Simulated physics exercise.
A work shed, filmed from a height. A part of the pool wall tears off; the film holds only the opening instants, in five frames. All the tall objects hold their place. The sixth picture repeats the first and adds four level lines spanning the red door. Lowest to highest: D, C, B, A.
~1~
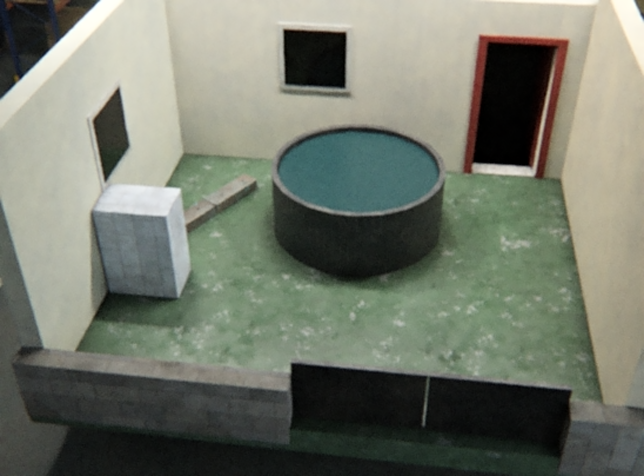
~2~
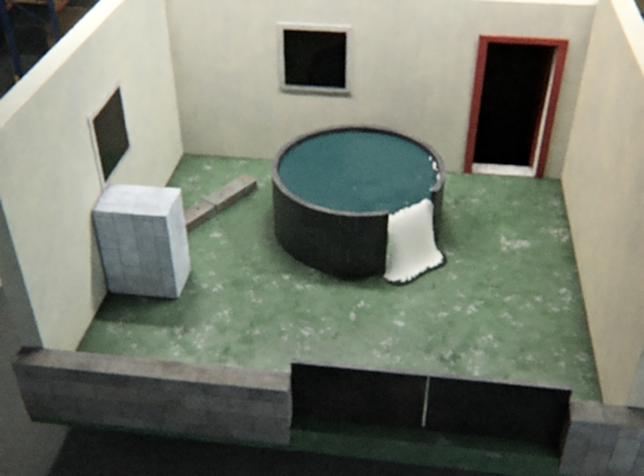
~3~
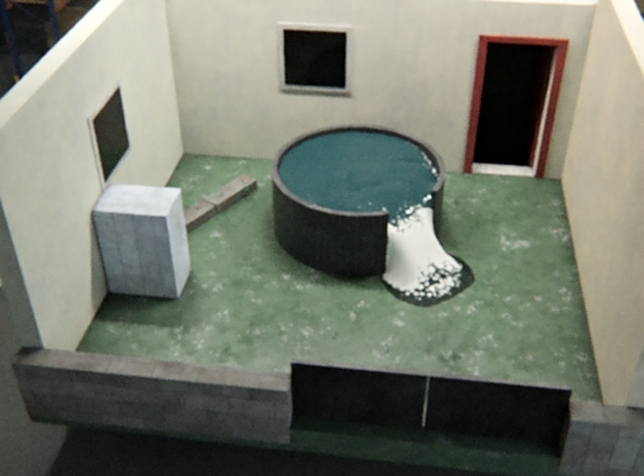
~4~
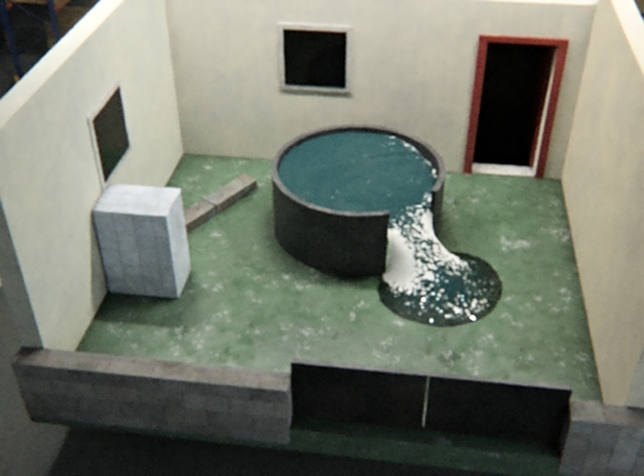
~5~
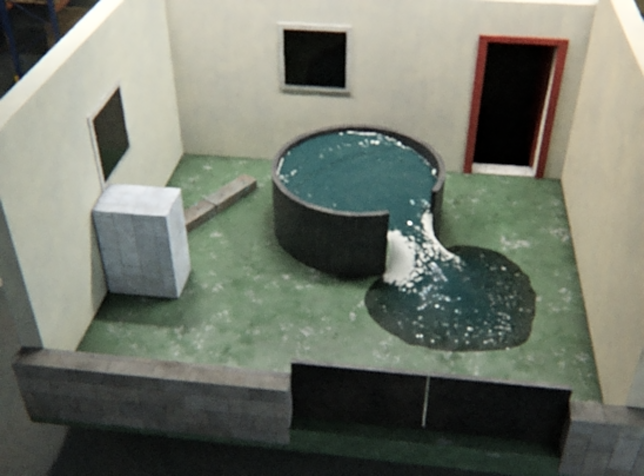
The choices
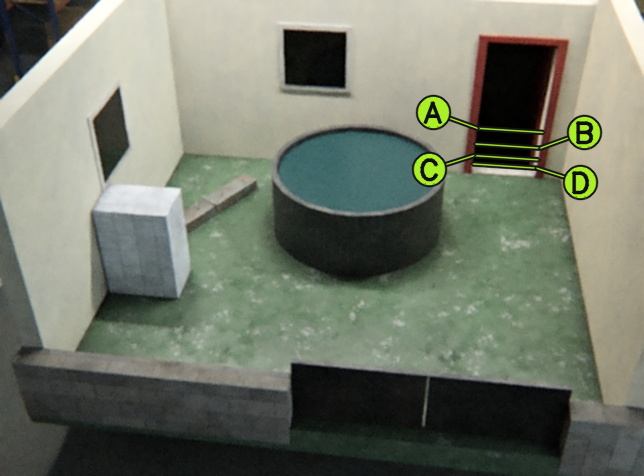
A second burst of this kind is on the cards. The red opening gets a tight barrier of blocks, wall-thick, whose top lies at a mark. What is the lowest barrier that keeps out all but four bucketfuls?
The answer is height D.
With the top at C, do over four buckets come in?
No.
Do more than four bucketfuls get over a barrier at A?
No, not at all.
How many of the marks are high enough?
All four.
On the marked copy, A at (510, 130); B at (507, 146); C at (505, 157); D at (504, 166); from the bottom up D, C, B, A.
With A, nothing gets over.
With B, nothing gets over.
With C, nothing gets over.
With D, a splash gets over, under a bucket.
